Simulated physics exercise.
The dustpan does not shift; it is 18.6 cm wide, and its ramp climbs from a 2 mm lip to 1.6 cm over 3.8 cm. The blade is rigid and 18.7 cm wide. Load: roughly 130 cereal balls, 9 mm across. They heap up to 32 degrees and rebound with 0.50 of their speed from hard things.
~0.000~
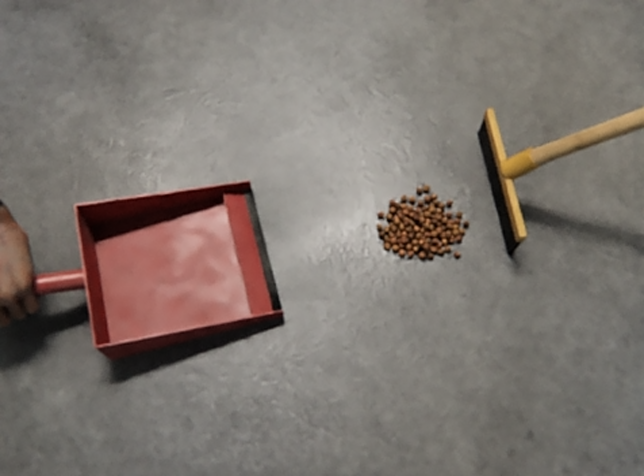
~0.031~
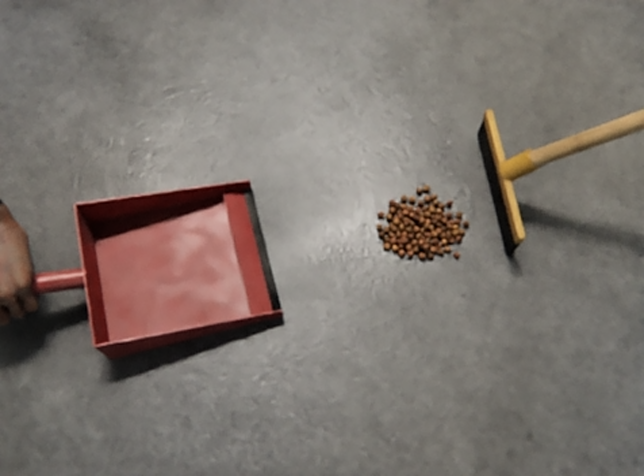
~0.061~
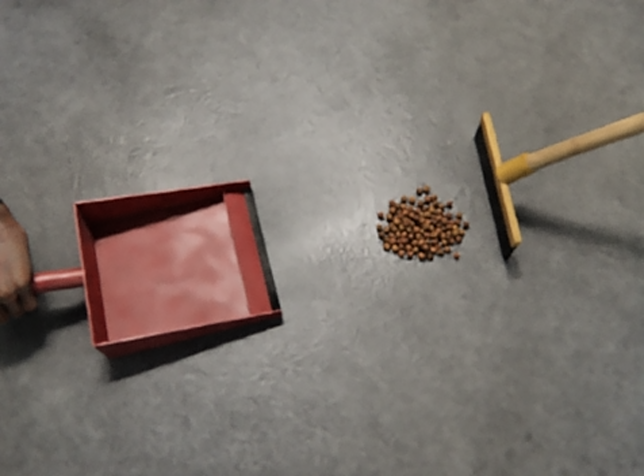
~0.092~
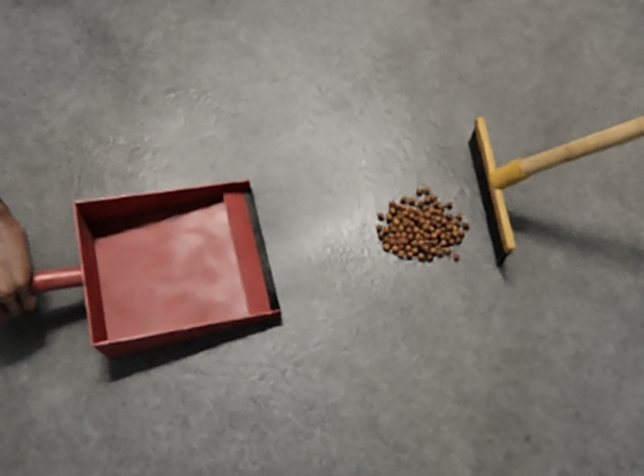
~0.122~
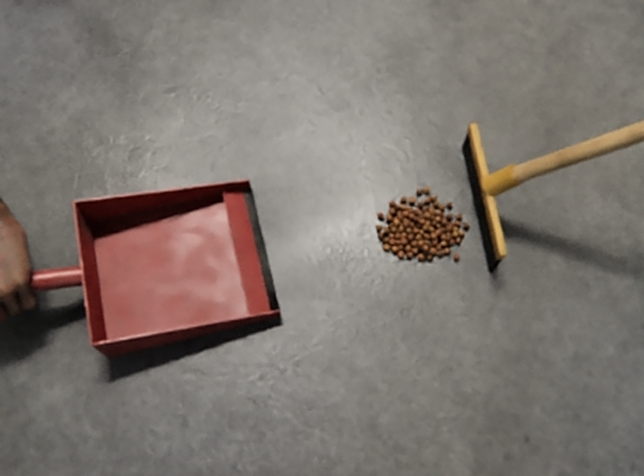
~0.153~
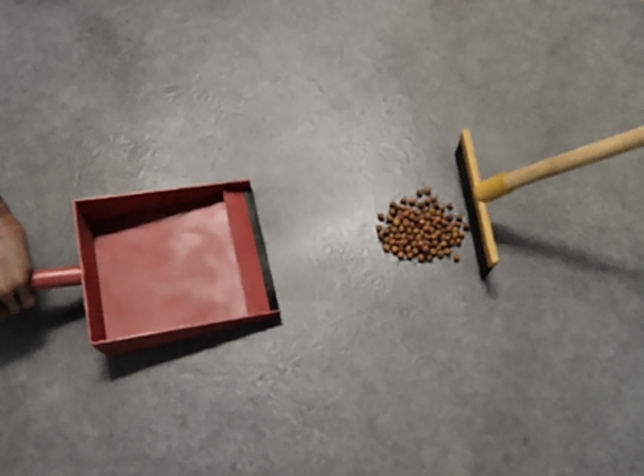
A hand at the left held a red dustpan still on a gray floor while a wooden-handled broom at the right slid a short way left and slightly downward, up to a pile of small brown balls.
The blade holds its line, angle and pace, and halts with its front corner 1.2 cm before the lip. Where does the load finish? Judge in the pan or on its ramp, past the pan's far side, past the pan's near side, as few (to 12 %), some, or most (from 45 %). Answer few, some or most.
In the pan or on its ramp: Few; past the pan's far side: Few; past the pan's near side: Some.
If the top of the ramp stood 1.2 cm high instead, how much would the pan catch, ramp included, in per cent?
In that case some 5 per cent.
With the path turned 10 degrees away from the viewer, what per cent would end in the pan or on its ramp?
It would be near 20 per cent.
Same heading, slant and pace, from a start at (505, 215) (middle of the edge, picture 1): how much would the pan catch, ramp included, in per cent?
About 0 per cent.
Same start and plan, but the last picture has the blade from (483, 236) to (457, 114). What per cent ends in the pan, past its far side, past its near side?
Pan 15, far 15, near 0.
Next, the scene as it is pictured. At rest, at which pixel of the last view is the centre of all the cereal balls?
Around (282, 281).
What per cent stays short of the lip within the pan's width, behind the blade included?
Roughly 70 per cent.
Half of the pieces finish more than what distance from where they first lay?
Roughly 20 cm.
After 0.45 s, middle of the blade 15 cm from the lip; 0 % over the lip, far side 0 %, near side 10 %.
After 0.65 s, middle of the blade 7 cm from the lip; 0 % over the lip, far side 0 %, near side 20 %.
After 0.96 s, middle of the blade 2 cm from the lip; 5 % over the lip, far side 0 %, near side 25 %.
By 1.3 s all is still; pan 5 %, far side 0 %, near side 25 %, in front of the lip or behind the blade 70 %.
